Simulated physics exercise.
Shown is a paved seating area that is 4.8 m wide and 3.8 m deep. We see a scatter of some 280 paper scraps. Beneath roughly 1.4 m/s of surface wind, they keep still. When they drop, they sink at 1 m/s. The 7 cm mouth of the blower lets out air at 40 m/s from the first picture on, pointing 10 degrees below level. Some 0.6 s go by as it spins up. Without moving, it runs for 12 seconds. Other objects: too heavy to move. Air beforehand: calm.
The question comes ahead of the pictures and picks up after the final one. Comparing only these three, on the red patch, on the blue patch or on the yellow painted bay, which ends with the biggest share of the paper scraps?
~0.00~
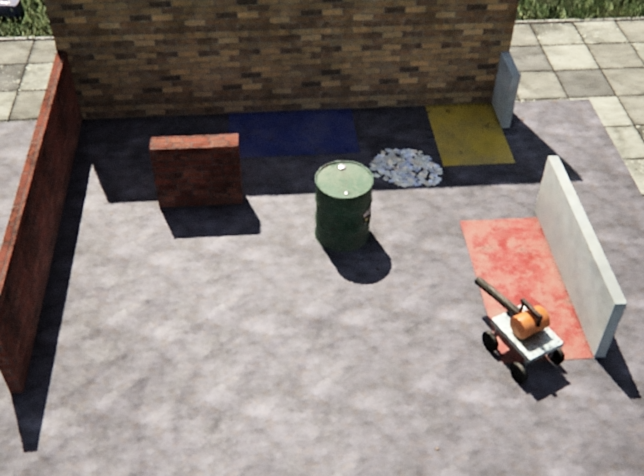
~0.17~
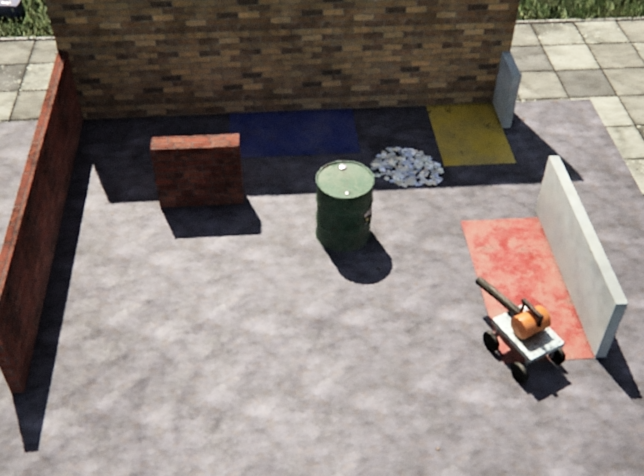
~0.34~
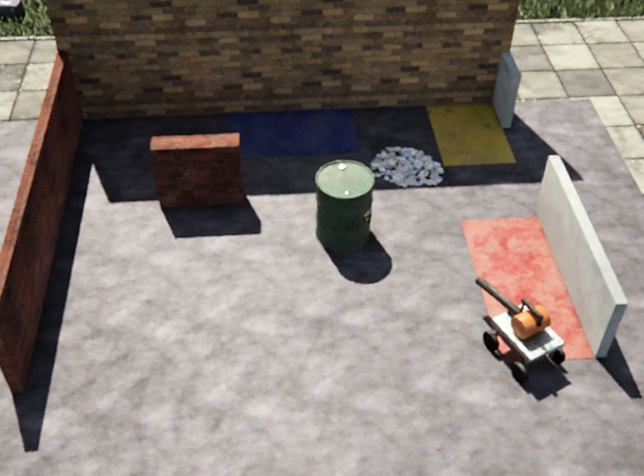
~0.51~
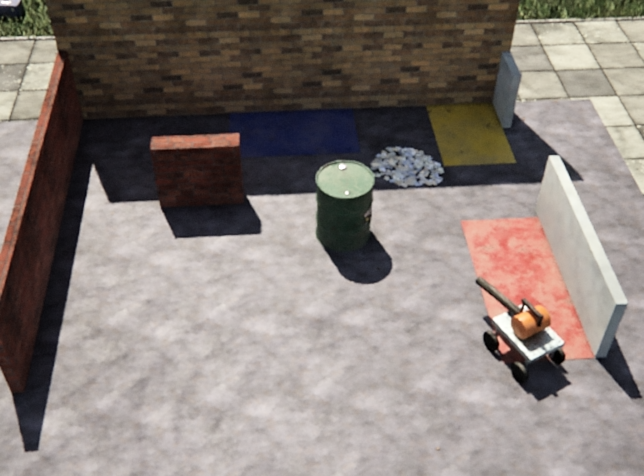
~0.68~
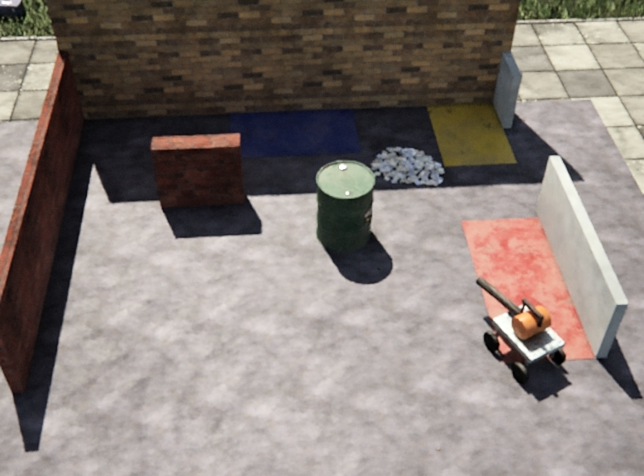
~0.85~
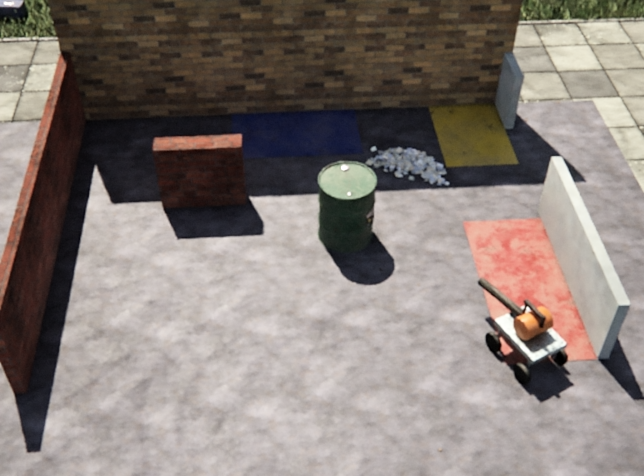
The biggest share goes to the yellow one.
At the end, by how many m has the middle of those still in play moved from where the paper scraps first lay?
I'd say around 1.2 m.
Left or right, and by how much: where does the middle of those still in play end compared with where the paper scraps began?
The middle ends up further rightward, approx. 0.4 m.
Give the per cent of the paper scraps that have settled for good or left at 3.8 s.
Estimated share: Close to 20 per cent.
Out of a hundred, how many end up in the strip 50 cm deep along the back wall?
Share: Approx. 100 %.
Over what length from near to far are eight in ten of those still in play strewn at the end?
The middle bunch covers about 0.0 m from near to far.
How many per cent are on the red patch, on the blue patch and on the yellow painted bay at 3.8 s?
About 0 per cent red, 1 per cent blue and 30 per cent yellow.
After 2.4 s, 92 % are on the move or not yet settled, 5 % are on the blue patch, 0 % on the red patch and 20 % on the yellow painted bay; the middle of those still in play is near (407, 108).
After 3.8 s, 80 % are on the move or not yet settled, 1 % are on the blue patch, 0 % on the red patch and 34 % on the yellow painted bay; the middle of those still in play is near (417, 108).
After 6.6 s, 60 % are on the move or not yet settled, 0 % are on the blue patch, 0 % on the red patch and 43 % on the yellow painted bay; the middle of those still in play is near (425, 107).
After 12.0 s, at the end, 0 % are on the blue patch, 0 % on the red patch and 59 % on the yellow painted bay; the middle of those still in play is near (436, 107).
